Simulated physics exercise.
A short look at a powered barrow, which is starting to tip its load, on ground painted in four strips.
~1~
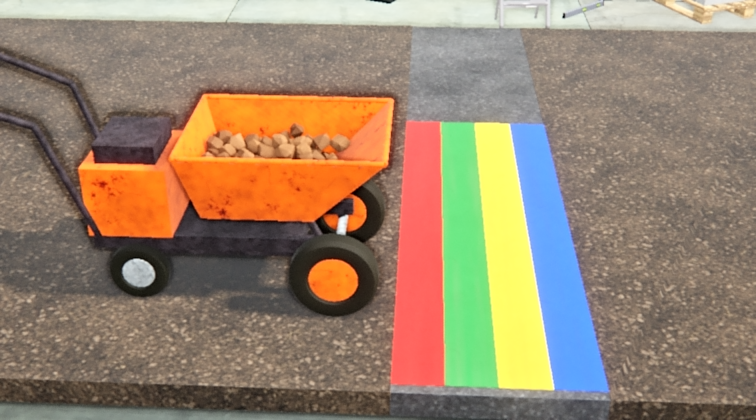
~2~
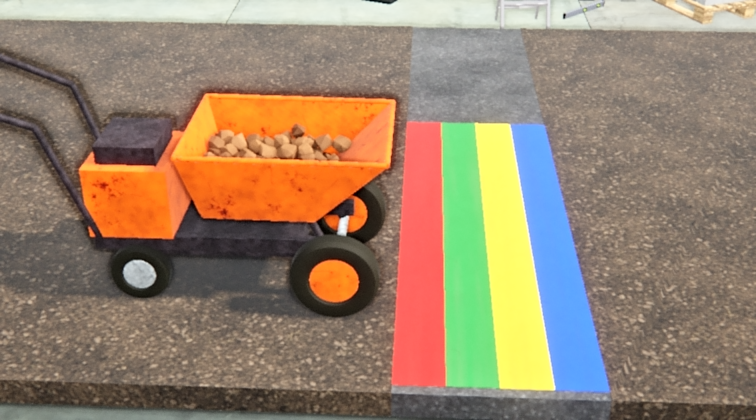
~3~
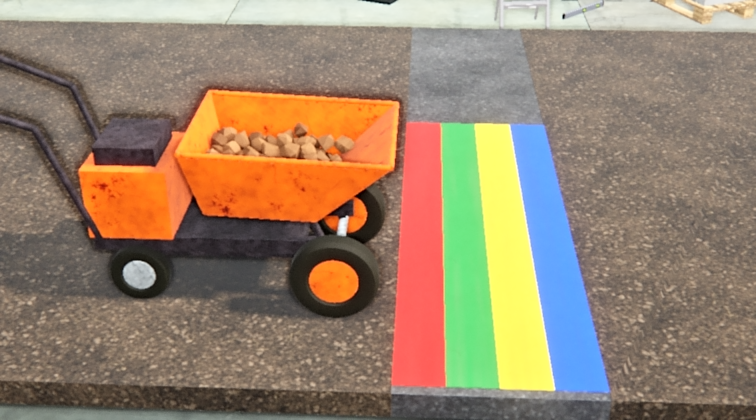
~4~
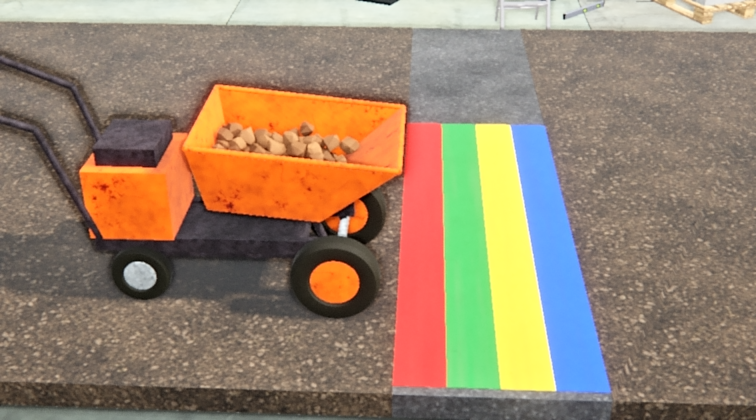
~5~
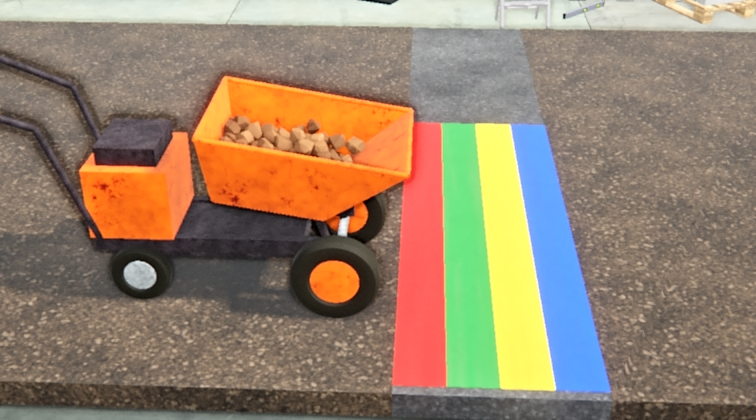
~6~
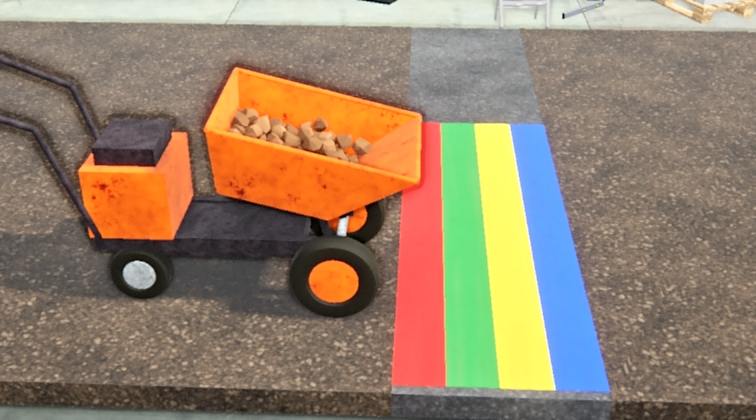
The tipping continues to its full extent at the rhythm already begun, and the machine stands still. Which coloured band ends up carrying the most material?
The yellow band.
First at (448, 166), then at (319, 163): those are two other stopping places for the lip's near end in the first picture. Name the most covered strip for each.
The blue strip, then the green strip.
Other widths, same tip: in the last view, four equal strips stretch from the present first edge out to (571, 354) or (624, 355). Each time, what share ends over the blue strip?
The first one comes out at 20 percent, while the second comes out at 20 percent.
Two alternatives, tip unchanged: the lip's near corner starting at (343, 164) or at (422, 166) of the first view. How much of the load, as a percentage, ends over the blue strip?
10 and 40 percent, in that order.
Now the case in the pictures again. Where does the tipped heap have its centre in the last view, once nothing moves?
Near pixel (519, 279).
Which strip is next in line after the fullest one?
Behind the top strip comes that blue strip.
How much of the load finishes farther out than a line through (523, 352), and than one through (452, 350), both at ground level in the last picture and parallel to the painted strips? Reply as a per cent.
Close to 40 per cent, then close to 80 per cent.
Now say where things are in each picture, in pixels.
The first frame shows lip of the skip near (384, 165), level; top of the load near (256, 164), clay clods; red strip near (419, 344); green strip near (470, 345); yellow strip near (521, 347); blue strip near (573, 349).
The second frame shows lip of the skip near (387, 166), level; top of the load near (257, 164).
The third frame shows lip of the skip near (391, 168), tipped barely; top of the load near (260, 163).
The fourth frame shows lip of the skip near (398, 172), tipped a little; top of the load near (238, 145).
The fifth frame shows lip of the skip near (407, 176), tipped a little; top of the load near (242, 148).
The sixth frame shows lip of the skip near (417, 182), tipped a little; top of the load near (254, 132); red strip near (420, 345); green strip near (471, 346); yellow strip near (522, 348); blue strip near (574, 349).
Shortly afterwards, skip tipped steeply; the whole lot in the skip.
Next, skip tipped right over; near two thirds in the skip; a little over the green strip; near a third over the yellow strip; only a few over the blue strip.
Some moments later, skip tipped right over; near a quarter in the skip; a little over the green strip; near a third over the yellow strip; near a quarter over the blue strip; a little off the paint.
In the end, skip tipped right over; near a quarter in the skip; none at all over the red strip; a little over the green strip; near a third over the yellow strip; near a quarter over the blue strip; a little off the paint.
